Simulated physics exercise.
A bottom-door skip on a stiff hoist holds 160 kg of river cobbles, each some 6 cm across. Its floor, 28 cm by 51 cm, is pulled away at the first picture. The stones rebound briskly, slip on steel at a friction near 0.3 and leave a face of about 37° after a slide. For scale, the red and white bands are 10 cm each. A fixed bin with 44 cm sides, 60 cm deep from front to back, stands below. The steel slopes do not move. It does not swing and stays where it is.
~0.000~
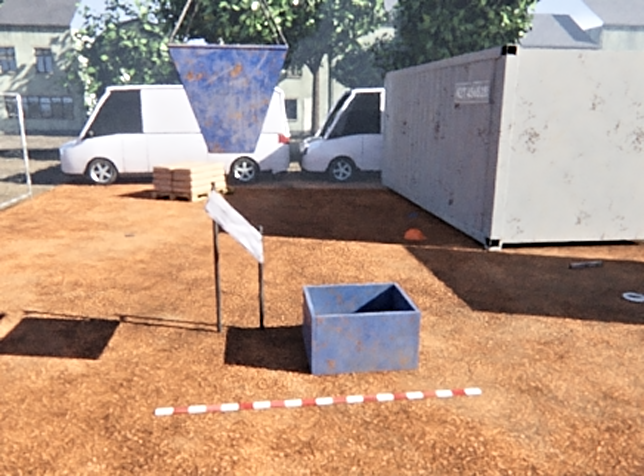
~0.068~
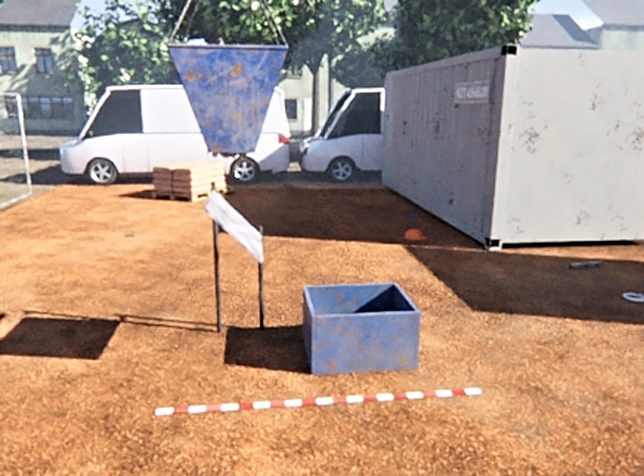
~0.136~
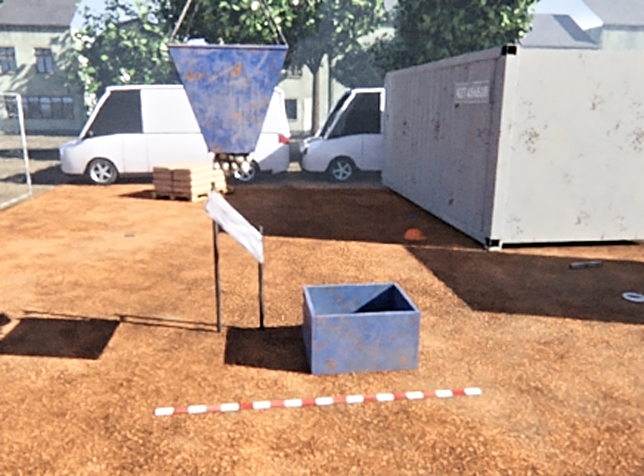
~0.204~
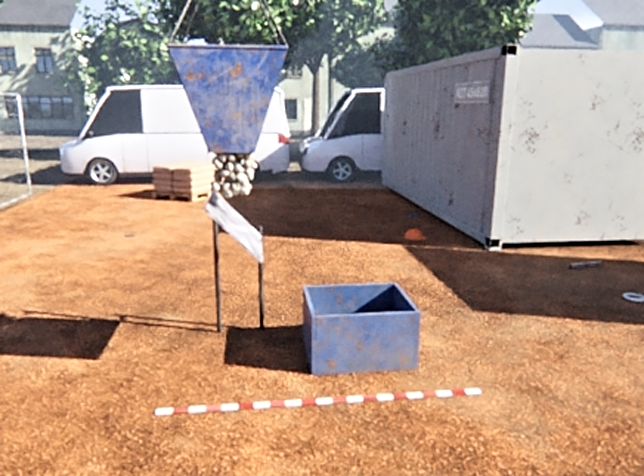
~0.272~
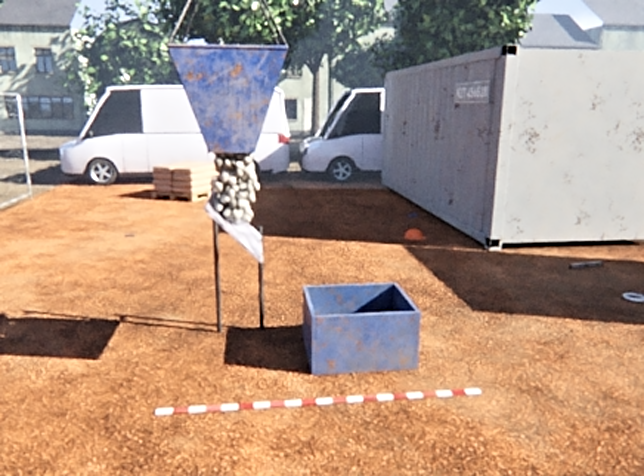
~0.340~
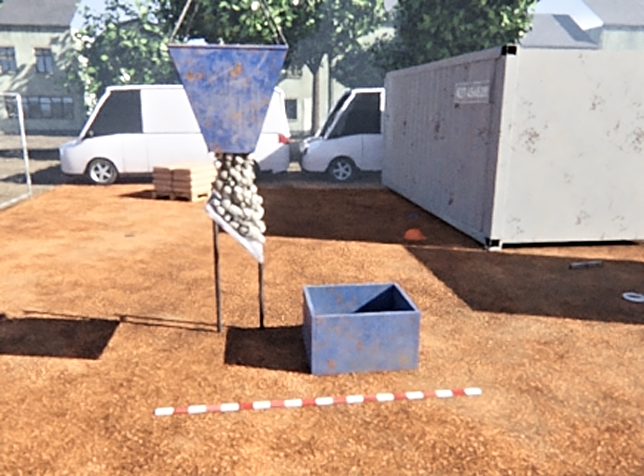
Pale stones pouring from the bottom of a hanging blue hopper onto a tilted white slab above an open blue box.
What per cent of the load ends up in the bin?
Roughly 31 per cent ends in the bin.
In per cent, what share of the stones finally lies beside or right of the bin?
Some 30 per cent of the load.
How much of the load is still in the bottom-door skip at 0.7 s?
About 0 per cent.
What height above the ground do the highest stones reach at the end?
Some 20 cm high.
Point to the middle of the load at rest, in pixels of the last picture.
Their middle is at about (330, 349).
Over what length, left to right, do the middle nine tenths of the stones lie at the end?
About 130 cm.
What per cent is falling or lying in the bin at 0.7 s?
Some 10 per cent.
After 0.7 s, 2 % in the bottom-door skip, 29 % on the steel, 56 % falling or lying left of the bin, 9 % falling or lying in the bin, 3 % falling or lying beside or right of the bin; the stones farthest right are at (359, 332).
After 1.1 s, 0 % in the bottom-door skip, 1 % on the steel, 49 % falling or lying left of the bin, 28 % falling or lying in the bin, 22 % falling or lying beside or right of the bin; the stones farthest right are at (434, 358).
After 1.7 s, 0 % in the bottom-door skip, 41 % falling or lying left of the bin, 31 % falling or lying in the bin, 28 % falling or lying beside or right of the bin; the stones farthest right are at (514, 363).
After 2.6 s, 0 % in the bottom-door skip, 41 % falling or lying left of the bin, 31 % falling or lying in the bin, 28 % falling or lying beside or right of the bin; the stones farthest right are at (536, 367).
After 4.5 s, 0 % in the bottom-door skip, 41 % left of the bin, 31 % in the bin, 28 % beside or right of the bin; the stones farthest right are at (536, 367).
